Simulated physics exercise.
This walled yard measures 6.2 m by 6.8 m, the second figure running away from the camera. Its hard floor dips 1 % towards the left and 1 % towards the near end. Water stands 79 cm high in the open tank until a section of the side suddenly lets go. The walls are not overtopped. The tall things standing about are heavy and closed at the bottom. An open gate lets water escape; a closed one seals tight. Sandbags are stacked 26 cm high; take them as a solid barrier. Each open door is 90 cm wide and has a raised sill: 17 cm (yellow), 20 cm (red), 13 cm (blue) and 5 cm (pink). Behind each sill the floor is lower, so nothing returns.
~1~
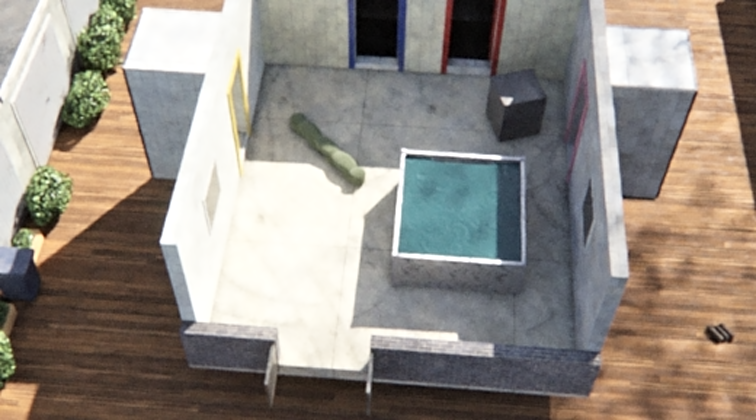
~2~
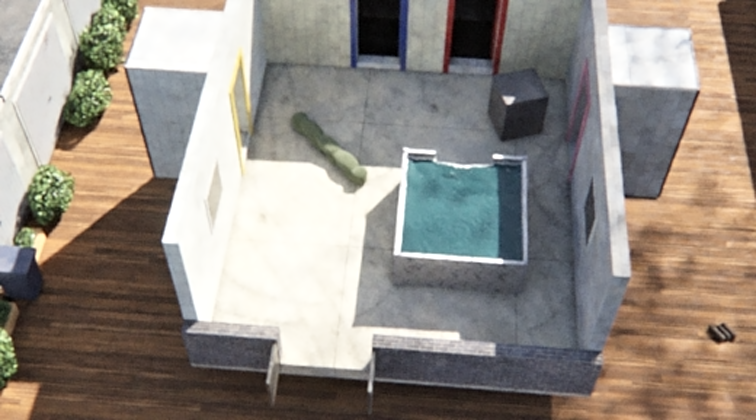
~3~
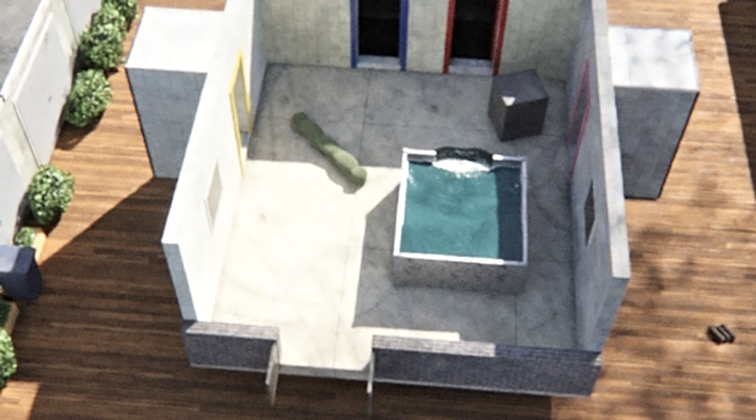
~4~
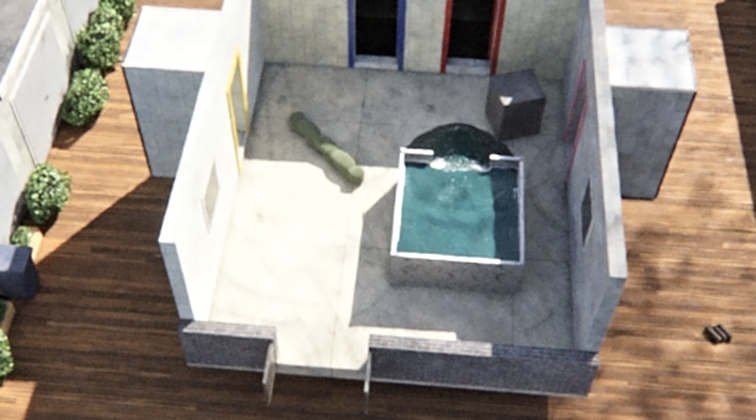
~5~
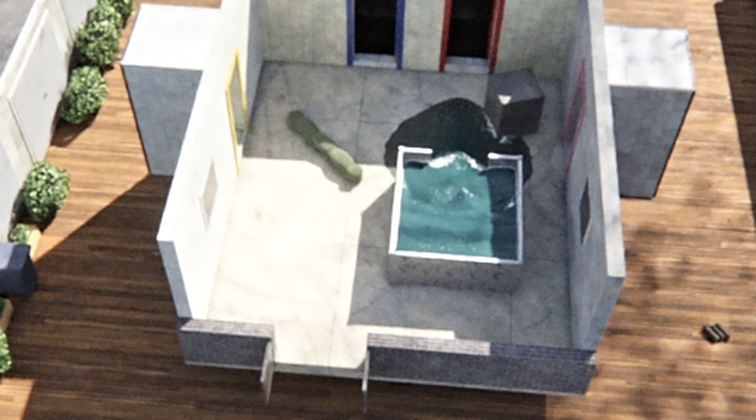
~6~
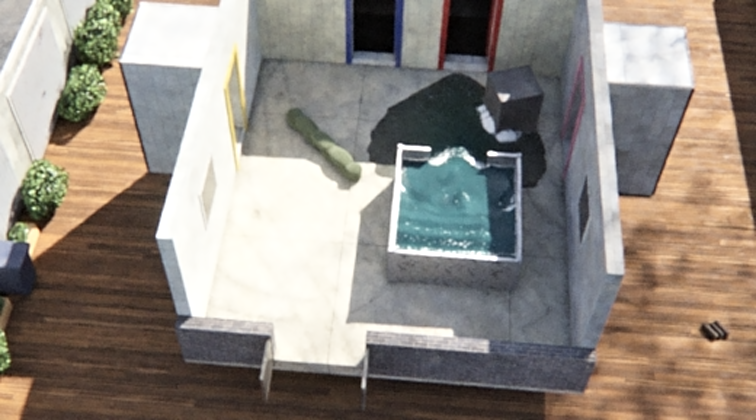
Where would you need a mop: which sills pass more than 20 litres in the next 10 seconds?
Door by door: At the yellow door it keeps below the limit; at the red door it goes over the limit; at the blue door it goes over the limit; at the pink door it passes the limit.
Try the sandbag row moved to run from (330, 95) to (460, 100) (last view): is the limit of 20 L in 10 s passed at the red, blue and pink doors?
Then: Red over, blue not over, pink above.
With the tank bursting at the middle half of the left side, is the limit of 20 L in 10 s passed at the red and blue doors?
Then: Red under, blue not over.
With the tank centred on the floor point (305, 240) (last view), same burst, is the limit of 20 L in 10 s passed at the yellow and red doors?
Against that limit: Yellow past it, red under.
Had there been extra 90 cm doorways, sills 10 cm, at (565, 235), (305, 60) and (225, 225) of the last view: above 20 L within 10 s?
In turn: Below, past it, not over.
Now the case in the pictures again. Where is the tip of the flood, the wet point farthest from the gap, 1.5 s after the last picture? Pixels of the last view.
Around (262, 60).
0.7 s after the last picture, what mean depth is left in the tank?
Roughly 56 cm on average.
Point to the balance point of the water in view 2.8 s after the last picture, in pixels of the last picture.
At about (425, 162).
Then, 0.7 s after the last picture water covers 25 % of the floor and is deepest (42 cm) near (456, 174); yellow door not reached, red door 37 cm at the sill, 42 L in, blue door 19 cm at the sill, 0 L in, pink door 4 cm at the sill, 2 L in.
Then, 1.5 s after the last picture water covers 35 % of the floor and is deepest (42 cm) near (435, 71); yellow door not reached, red door 35 cm at the sill, 118 L in, blue door 22 cm at the sill, 18 L in, pink door 5 cm at the sill, 44 L in.
Then, 2.8 s after the last picture water covers 40 % of the floor and is deepest (34 cm) near (262, 60); yellow door 7 cm at the sill, 0 L in, red door 23 cm at the sill, 177 L in, blue door 15 cm at the sill, 42 L in, pink door 5 cm at the sill, 112 L in.
Then, 5.3 s after the last picture water covers 80 % of the floor and is deepest (24 cm) near (258, 79); yellow door 11 cm at the sill, 0 L in, red door 15 cm at the sill, 188 L in, blue door 11 cm at the sill, 49 L in, pink door 10 cm at the sill, 191 L in.
Then, 9.3 s after the last picture water covers 95 % of the floor and is deepest (14 cm) near (254, 98); yellow door 8 cm at the sill, 0 L in, red door 8 cm at the sill, 188 L in, blue door 7 cm at the sill, 49 L in, pink door 6 cm at the sill, 213 L in.
